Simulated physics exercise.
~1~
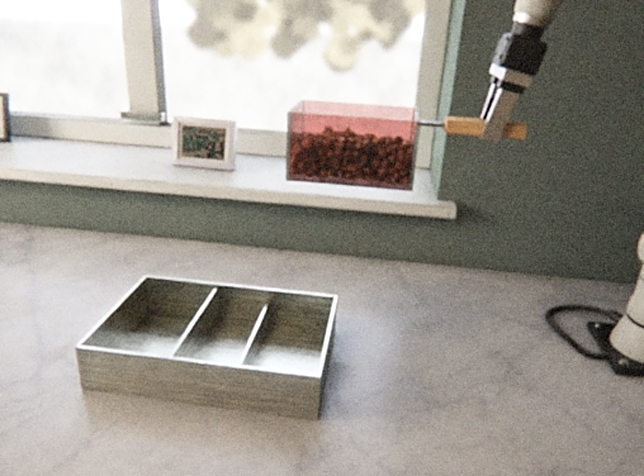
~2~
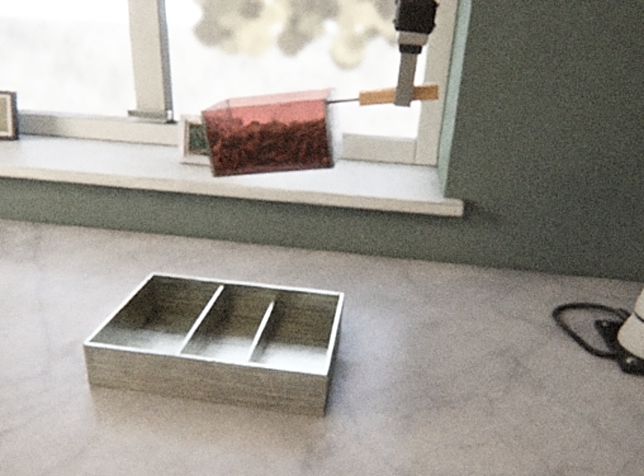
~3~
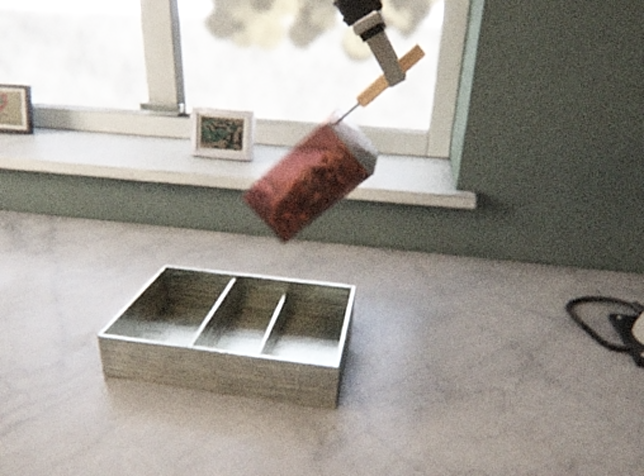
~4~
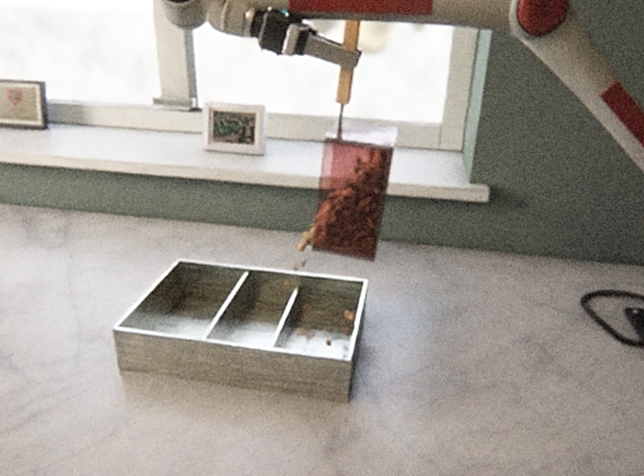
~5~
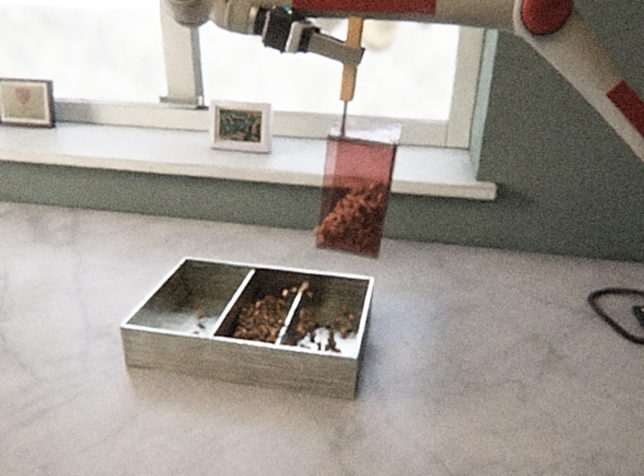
On a pale marble counter below a bright window, an open wooden tray split into three parts sits still while a robot arm holds a clear reddish box of dried beans above it by a handle. Small framed prints stand on the sill. The arm carries the box left, then tips it steeply and swings it back to the right. With the box nearly upright on end, beans begin to spill from its lower left corner. They drop into the tray, heaping in the middle part, with fewer in the right part and a few at left, while many remain in the box.
